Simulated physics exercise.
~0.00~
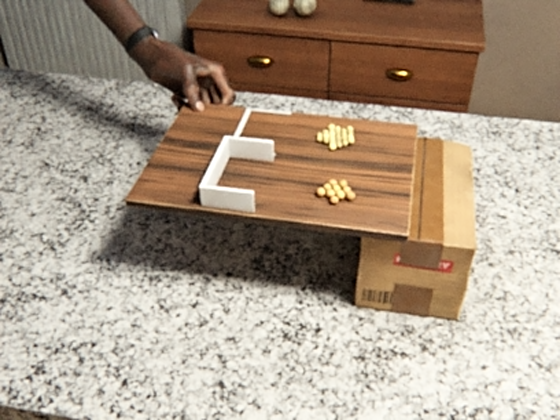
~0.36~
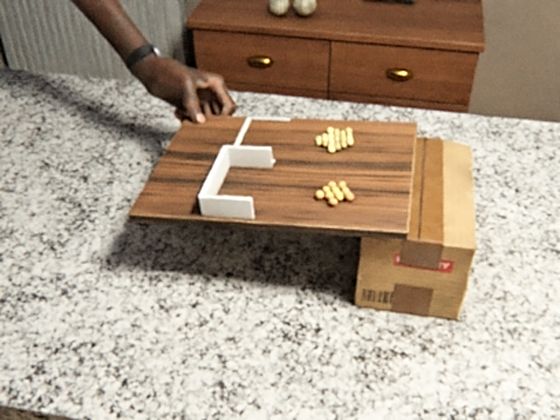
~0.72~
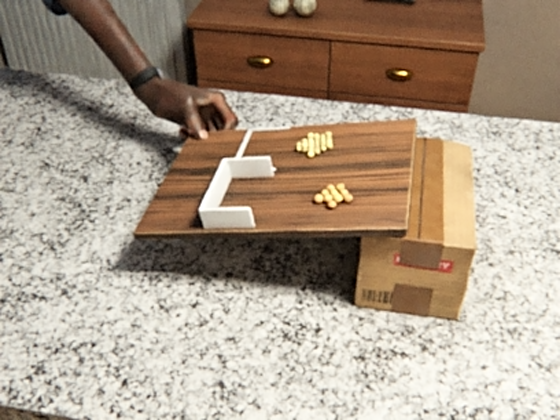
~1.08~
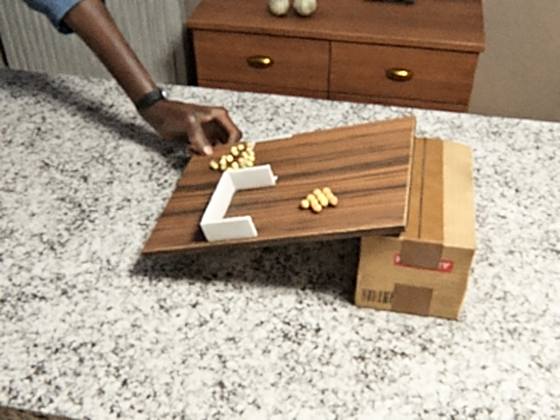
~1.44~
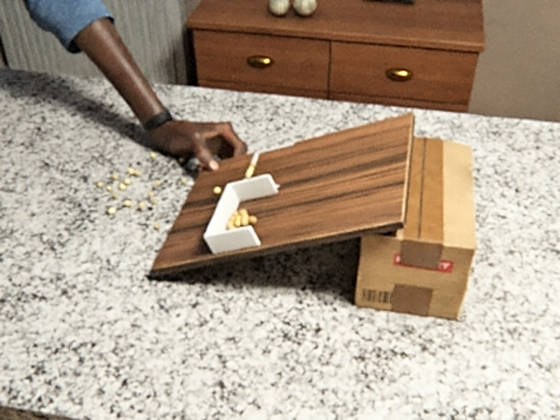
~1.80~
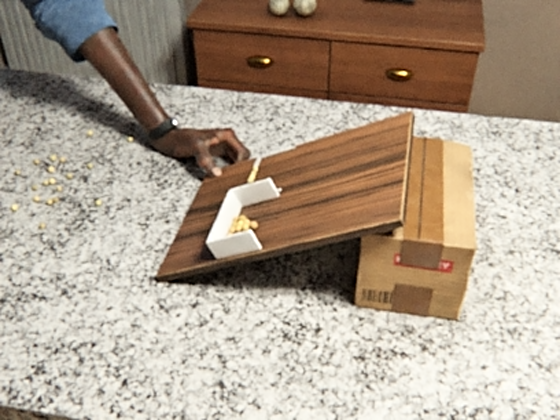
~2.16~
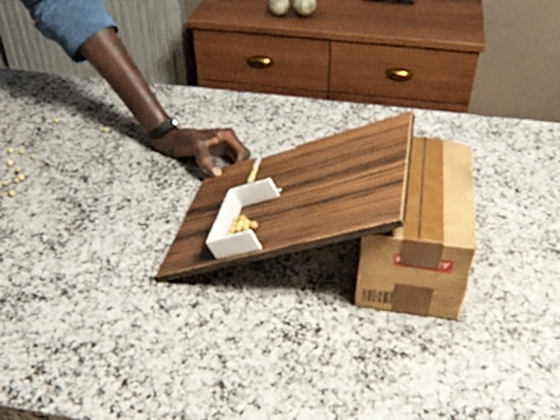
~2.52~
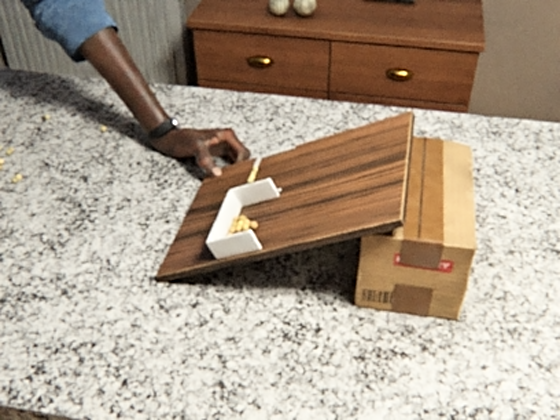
A wooden board propped on a cardboard box was tilted down at its left end by a hand, and the far pile of small yellow pieces slid past its white strip and scattered left across the counter, while the near pile slid down and stayed behind its white barrier.
